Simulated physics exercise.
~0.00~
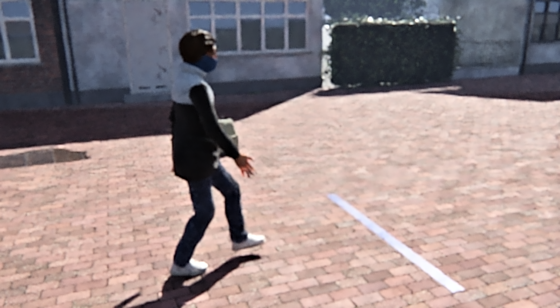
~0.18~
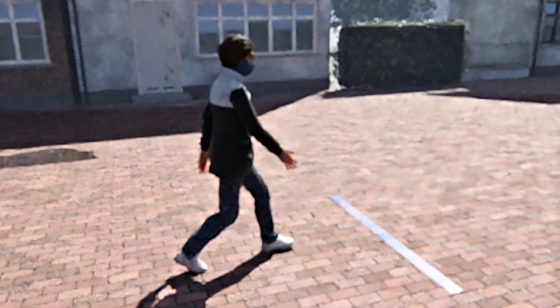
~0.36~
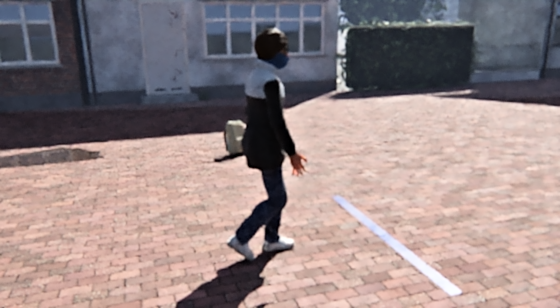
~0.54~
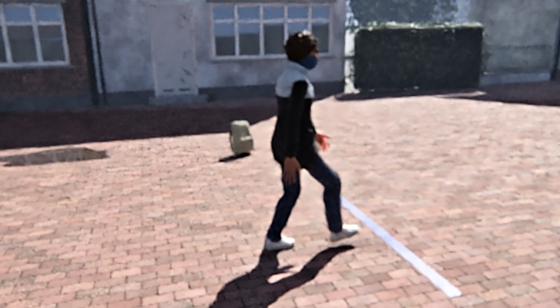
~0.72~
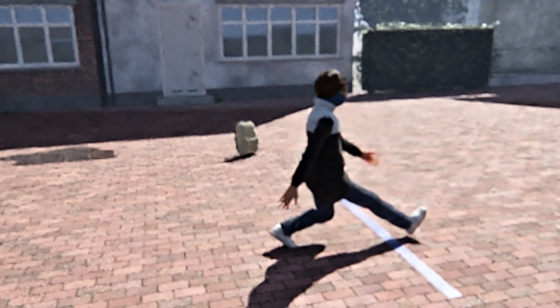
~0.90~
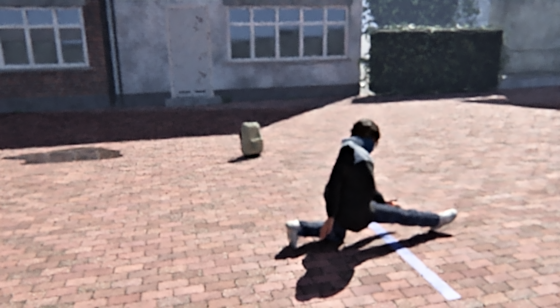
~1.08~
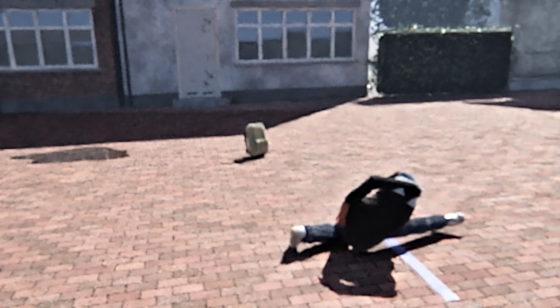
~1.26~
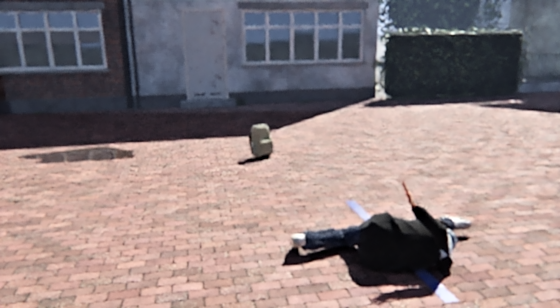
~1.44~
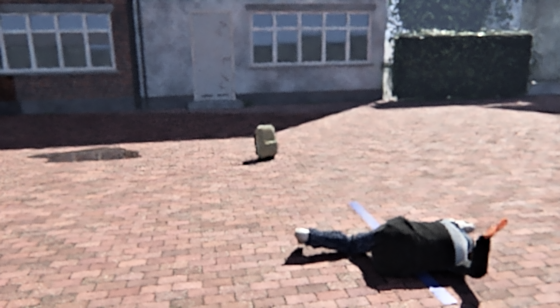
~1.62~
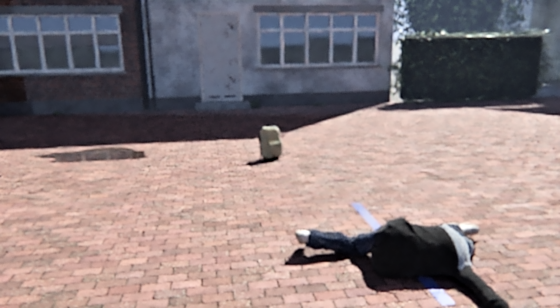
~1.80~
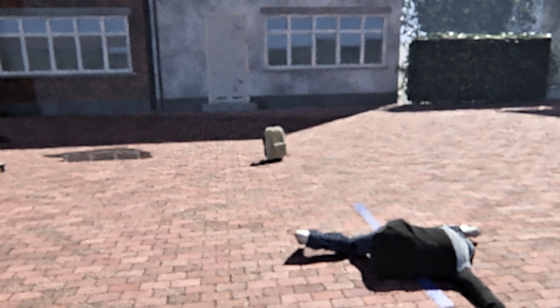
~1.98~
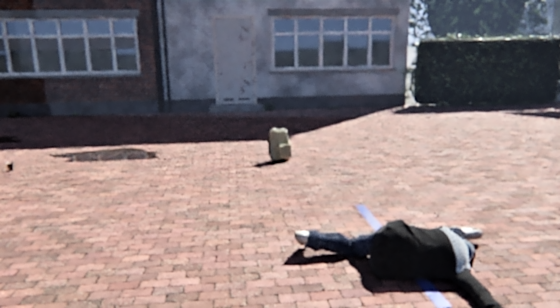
A person in a dark jacket and jeans walks right across a sunlit brick courtyard past a backpack, slides into a wide split over the blue tape, folds forward and ends lying still, with the head beyond the tape and the hips short of it.
